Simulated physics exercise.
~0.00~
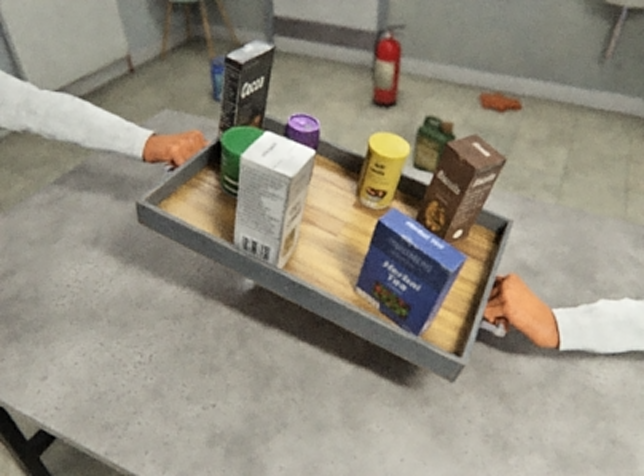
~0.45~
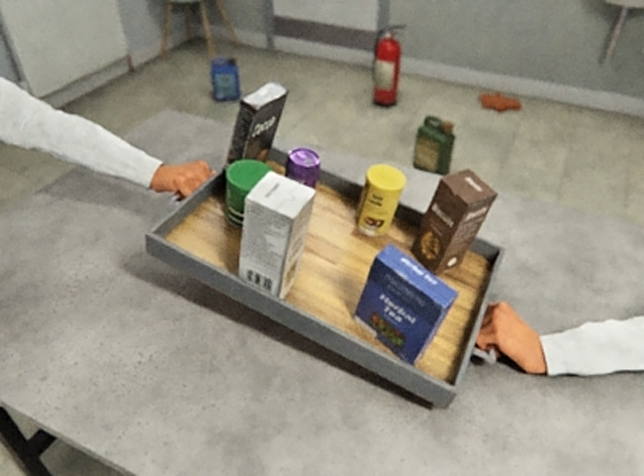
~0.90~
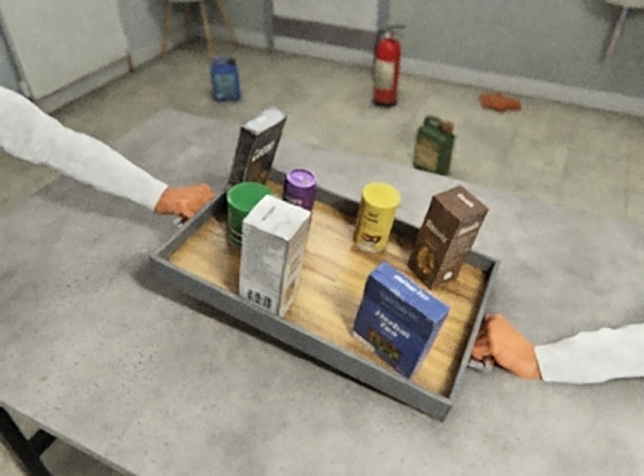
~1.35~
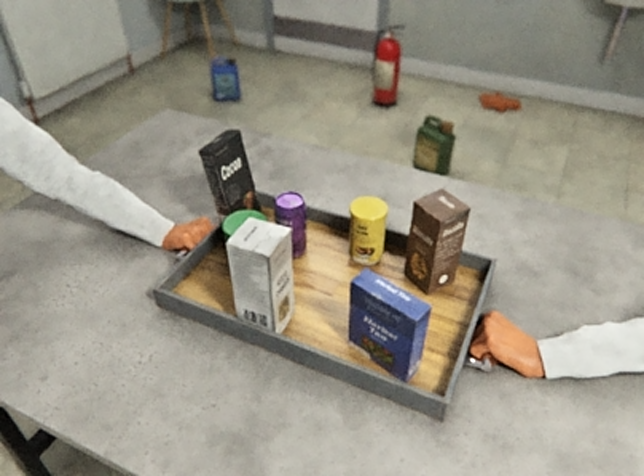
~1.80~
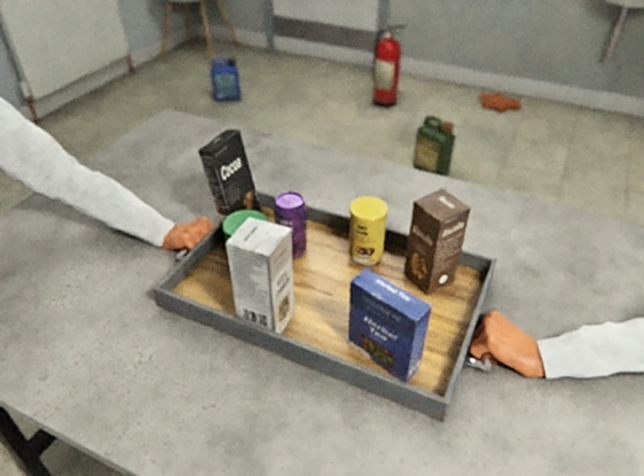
Two hands lowered a tilted wooden tray of seven boxes and cans onto a grey table, its right edge touching before it dropped flat. The items shifted a little, but all stayed on the tray, with the black packet left leaning.
